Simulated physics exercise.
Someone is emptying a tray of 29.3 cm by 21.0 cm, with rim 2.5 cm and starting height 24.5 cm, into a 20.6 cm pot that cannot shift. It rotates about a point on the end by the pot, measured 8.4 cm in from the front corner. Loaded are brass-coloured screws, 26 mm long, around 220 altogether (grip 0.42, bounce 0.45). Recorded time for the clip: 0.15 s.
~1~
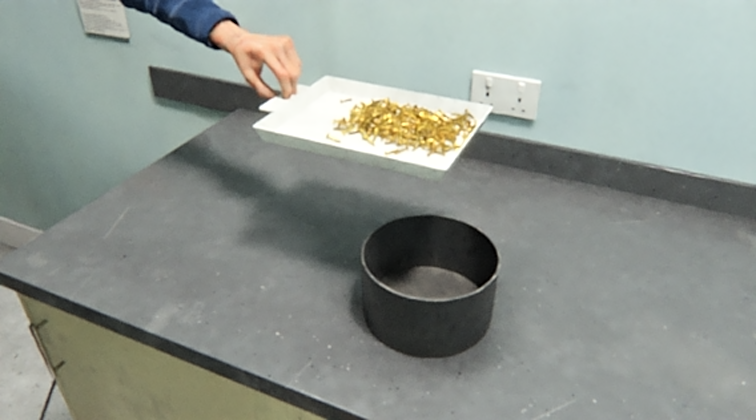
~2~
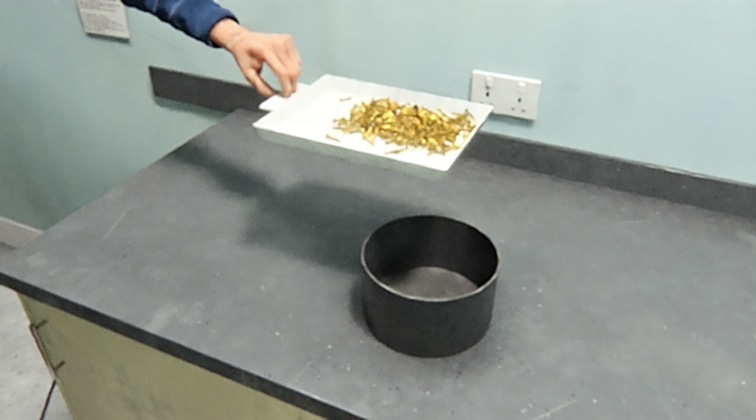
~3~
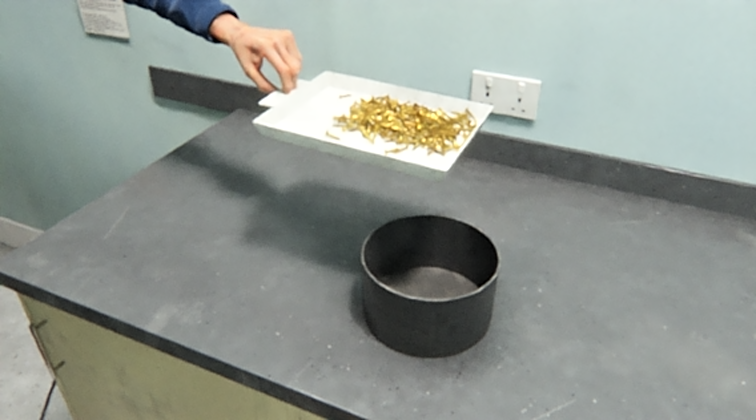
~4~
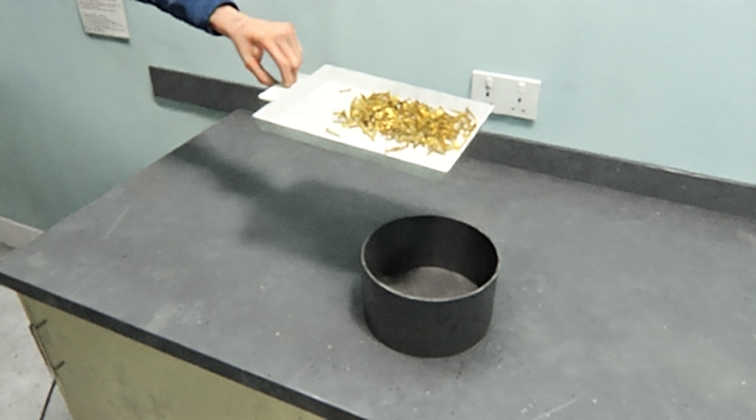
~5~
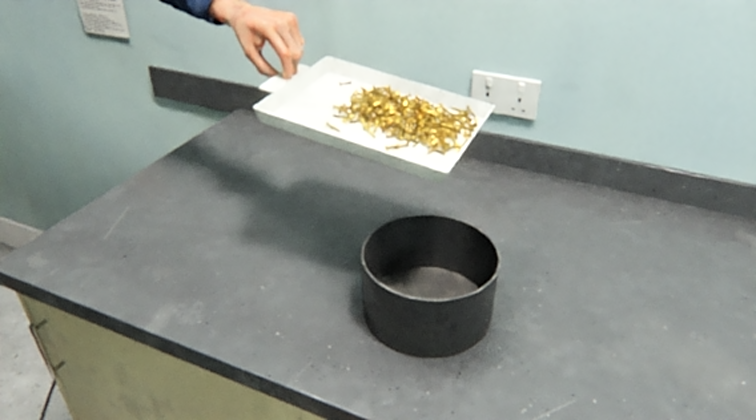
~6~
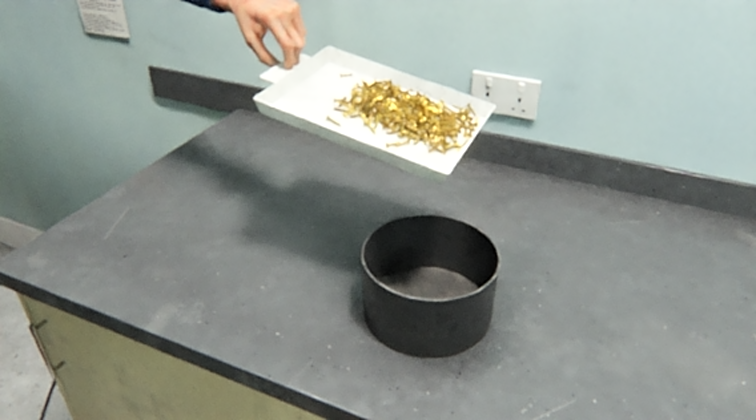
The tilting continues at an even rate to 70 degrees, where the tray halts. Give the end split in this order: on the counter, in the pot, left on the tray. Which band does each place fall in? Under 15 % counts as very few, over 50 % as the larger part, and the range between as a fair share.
Counter: A fair share. Pot: A fair share. Left on the tray: A fair share.
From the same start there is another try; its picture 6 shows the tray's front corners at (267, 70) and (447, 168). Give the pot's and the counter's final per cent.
Pot 10, counter 70.
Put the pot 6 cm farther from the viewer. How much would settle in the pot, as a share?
Close to 35 per cent, then.
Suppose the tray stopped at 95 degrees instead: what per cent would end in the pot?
Pot share: About 50 per cent.
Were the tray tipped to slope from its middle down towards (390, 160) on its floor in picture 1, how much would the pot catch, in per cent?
About 80 per cent.
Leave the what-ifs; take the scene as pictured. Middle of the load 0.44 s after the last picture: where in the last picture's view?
(465, 128), roughly.
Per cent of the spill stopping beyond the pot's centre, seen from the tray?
Around 100 in a hundred.
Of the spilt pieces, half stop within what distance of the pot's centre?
Some 20 cm, give or take.
Then, 0.27 s after the last picture, tilt 41 degrees; the tray holds 100 %, the pot 0 %.
Then, 0.44 s after the last picture, tilt 60 degrees; the tray holds 100 %, the pot 0 %.
Then, 0.74 s after the last picture, tilt 70 degrees; the tray holds 35 %, the pot 20 %.
In the end, counter 40 %, pot 30 %, tray 25 %.
